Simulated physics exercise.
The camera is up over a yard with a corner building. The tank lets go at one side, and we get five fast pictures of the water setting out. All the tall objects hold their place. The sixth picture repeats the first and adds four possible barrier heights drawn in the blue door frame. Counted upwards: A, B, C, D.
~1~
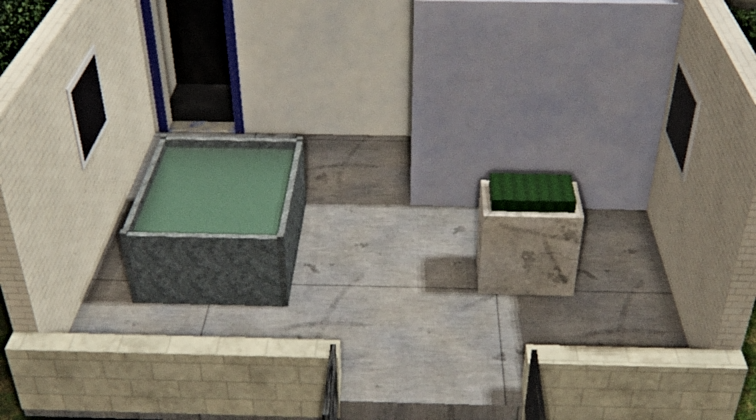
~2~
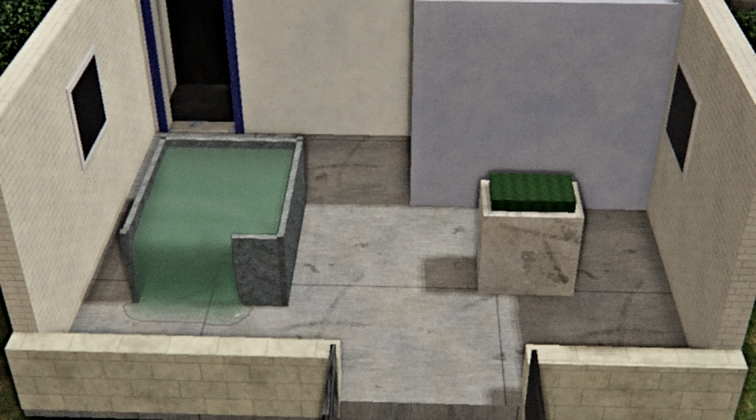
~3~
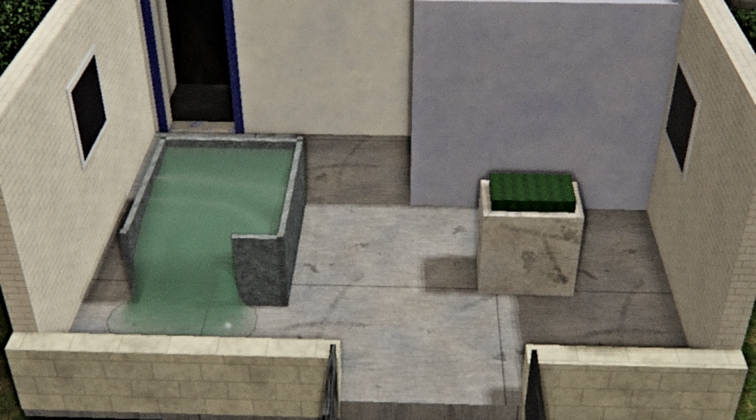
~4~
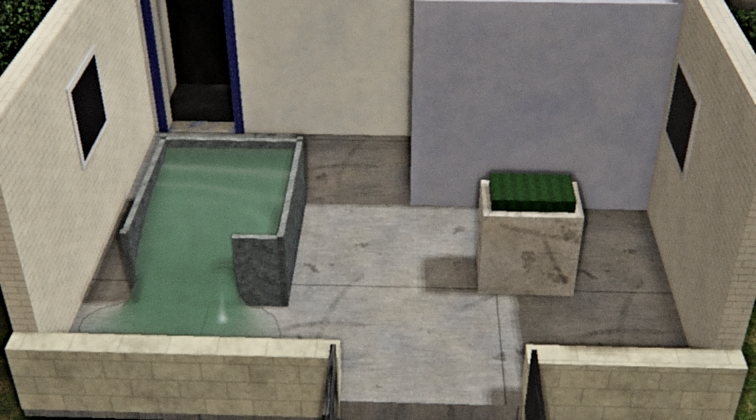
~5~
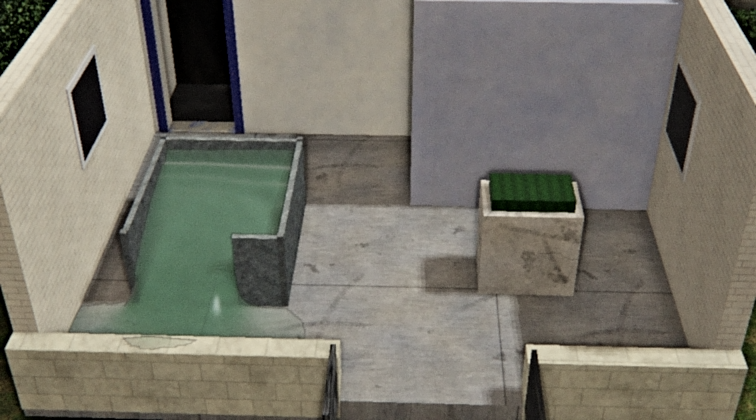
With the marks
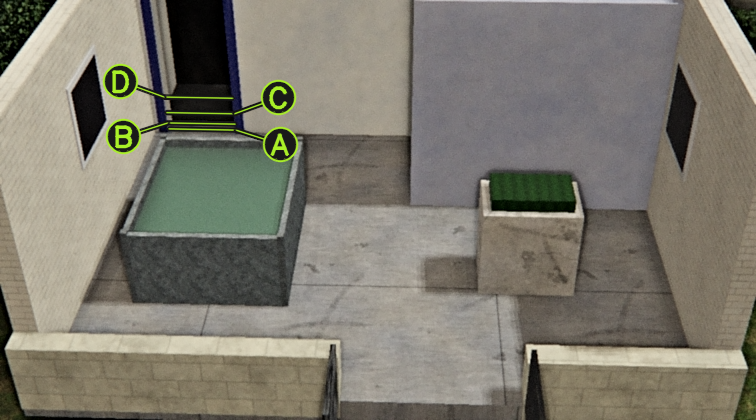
Green water pouring through a gap in the front of a raised stone tank and spreading across a walled yard's paving.
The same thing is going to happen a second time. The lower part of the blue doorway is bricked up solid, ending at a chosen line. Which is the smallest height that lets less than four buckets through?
C is the one.
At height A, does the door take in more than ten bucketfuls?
Yes, clearly.
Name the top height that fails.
That would be B.
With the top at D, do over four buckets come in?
No.
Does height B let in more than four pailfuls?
Yes.
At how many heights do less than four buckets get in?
Two.
On the marked copy, A at (202, 129); B at (201, 123); C at (200, 113); D at (198, 97); from the bottom up A, B, C, D.
Choosing A, dozens of bucketfuls pour in.
Choosing B, about 11 bucketfuls get in.
Choosing C, a bucket or two gets in.
Choosing D, nothing gets over.
